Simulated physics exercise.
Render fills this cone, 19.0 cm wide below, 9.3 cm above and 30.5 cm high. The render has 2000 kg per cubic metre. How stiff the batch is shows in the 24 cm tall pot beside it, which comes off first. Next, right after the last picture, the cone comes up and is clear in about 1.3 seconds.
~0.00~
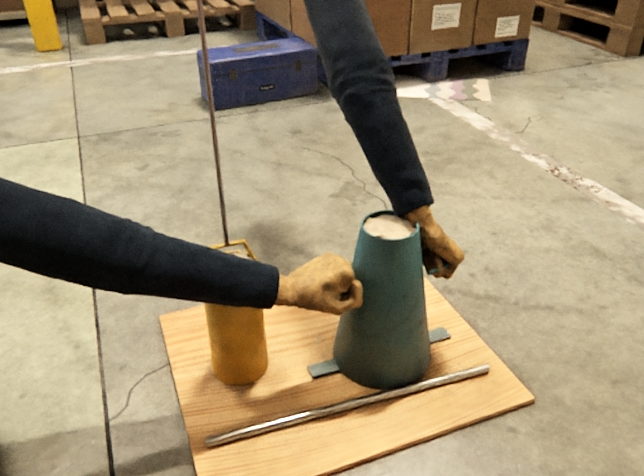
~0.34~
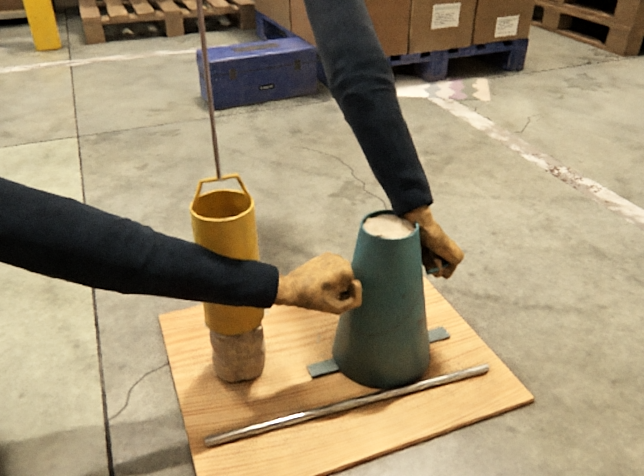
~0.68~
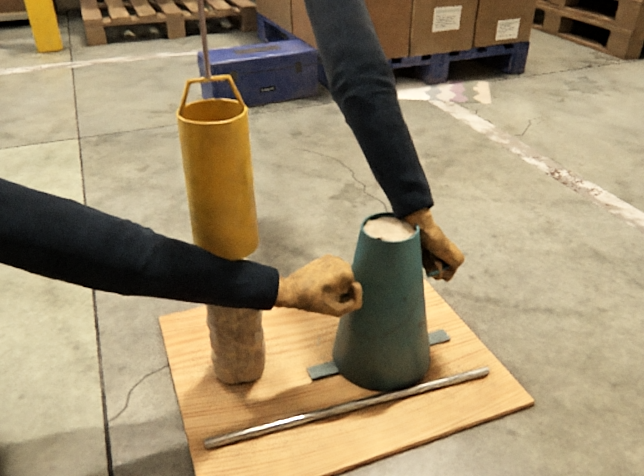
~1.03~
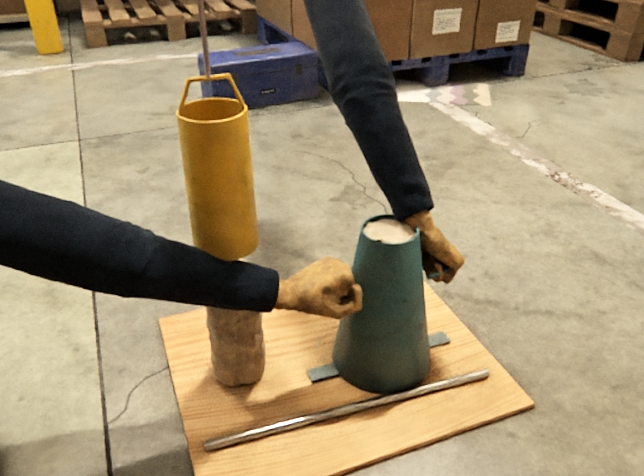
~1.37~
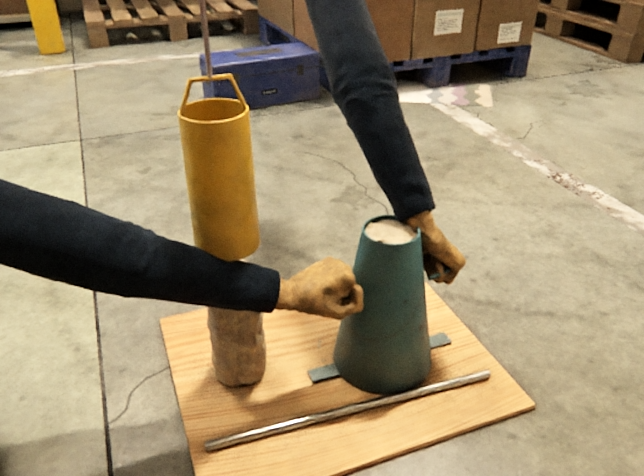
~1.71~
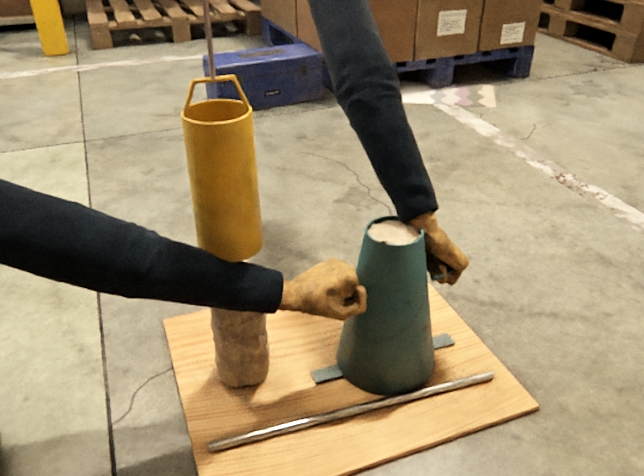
On a concrete warehouse floor with pallets, cardboard boxes and a blue crate behind, the view looks down from a slight height. A wooden board holds a yellow cylinder hung from a thin rod on the left, a metal bar in front, and a filled teal cone gripped by two dark-sleeved arms. The cylinder rises straight up, uncovering a grey column, then hangs above it while the hands and cone stay still and the view shifts very slightly.
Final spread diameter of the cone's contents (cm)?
19 cm.
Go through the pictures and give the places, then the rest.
Middle of the pot's mouth at (230, 268), still down; middle of the cone's top at (390, 226), not yet moved, in the first frame.
Middle of the pot's mouth at (222, 206), raised 13 cm; middle of the cone's top at (389, 225), not yet moved, in the second frame.
Middle of the pot's mouth at (212, 112), raised 29 cm; what the pot left 24 cm high and 10 cm wide, top at (230, 273); middle of the cone's top at (390, 228), not yet moved, in the third frame.
Middle of the pot's mouth at (212, 111), raised 30 cm; what the pot left 23 cm high and 10 cm wide, top at (230, 275); middle of the cone's top at (390, 230), not yet moved, in the fourth frame.
Middle of the pot's mouth at (214, 111), raised 30 cm; what the pot left 23 cm high and 11 cm wide, top at (231, 275); middle of the cone's top at (391, 230), not yet moved, in the fifth frame.
Middle of the pot's mouth at (217, 113), raised 30 cm; what the pot left 23 cm high and 11 cm wide, top at (234, 276); middle of the cone's top at (394, 231), not yet moved, in the sixth frame.
After 2.0 s, the cone is up 5.9 cm; the render has come down 0.1 cm to 30 cm and is 19 cm wide.
After 2.4 s, the cone is up 21 cm; the render has come down 0.1 cm to 30 cm and is 19 cm wide.
After 2.7 s, the cone is up 32 cm; the render has come down 0.1 cm to 30 cm and is 19 cm wide.
After 3.1 s, the cone is clear; the render has come down 0.1 cm to 30 cm and is 19 cm wide.
After 7.0 s, at rest, the cone is clear; the render has come down 0.1 cm to 30 cm and is 19 cm wide.
